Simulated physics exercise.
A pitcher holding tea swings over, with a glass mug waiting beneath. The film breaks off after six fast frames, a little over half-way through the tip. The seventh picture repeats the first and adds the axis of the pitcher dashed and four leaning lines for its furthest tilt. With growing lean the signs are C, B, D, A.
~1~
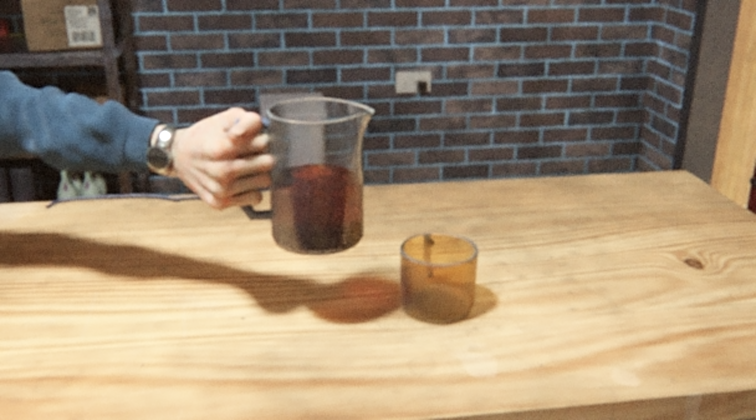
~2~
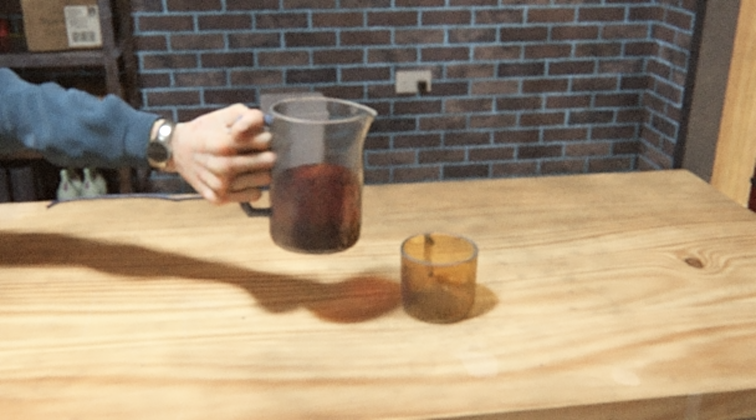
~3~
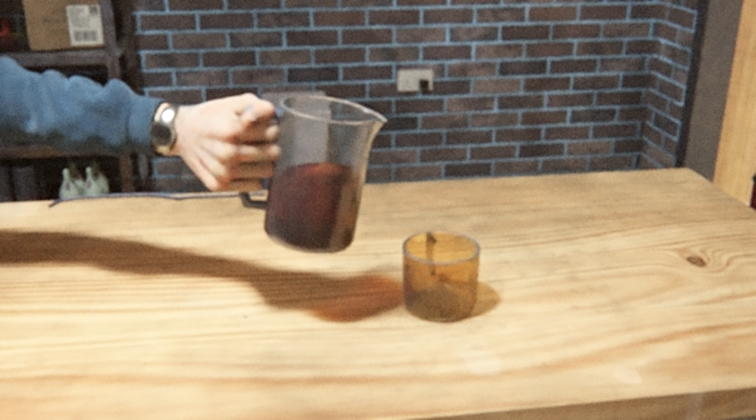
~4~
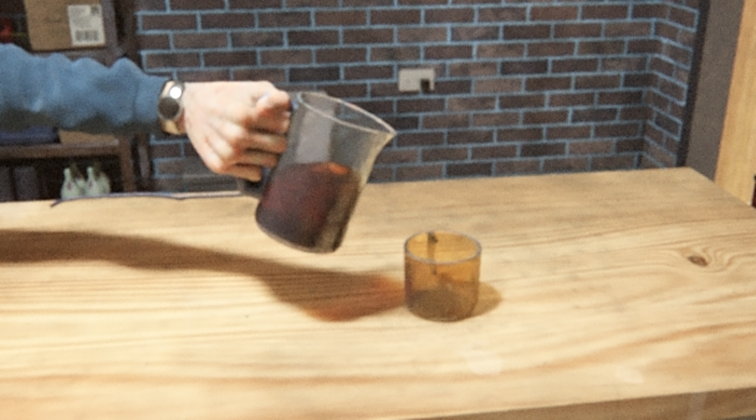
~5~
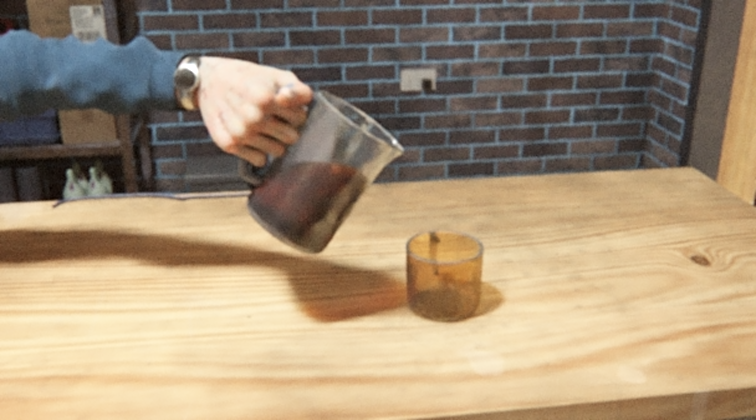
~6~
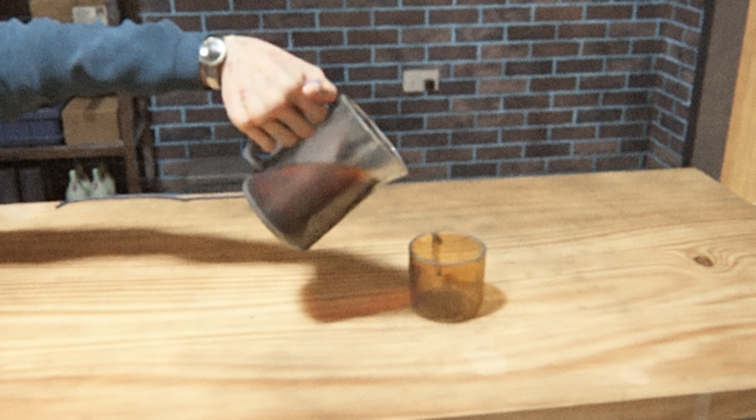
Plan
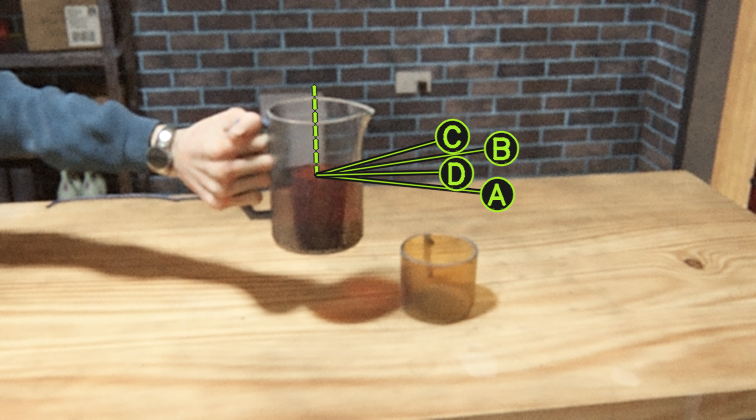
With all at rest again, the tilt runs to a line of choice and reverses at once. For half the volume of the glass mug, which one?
The best tilt is C.
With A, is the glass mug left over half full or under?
Over half.
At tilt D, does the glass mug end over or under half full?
Over.
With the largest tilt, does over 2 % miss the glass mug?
Yes, it does.
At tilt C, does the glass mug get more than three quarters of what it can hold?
No, less.
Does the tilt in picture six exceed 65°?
No.
On the marked copy, A at (480, 191); B at (484, 150); C at (436, 141); D at (438, 172).
With A, the glass mug ends with about 94 % of what it can hold; 19 % of the tea is spilt.
With B, the glass mug ends with about 72 % of what it can hold; 4 % of the tea is spilt.
With C, the glass mug ends with about 49 % of what it can hold.
With D, the glass mug ends with about 91 % of what it can hold; 7 % of the tea is spilt.
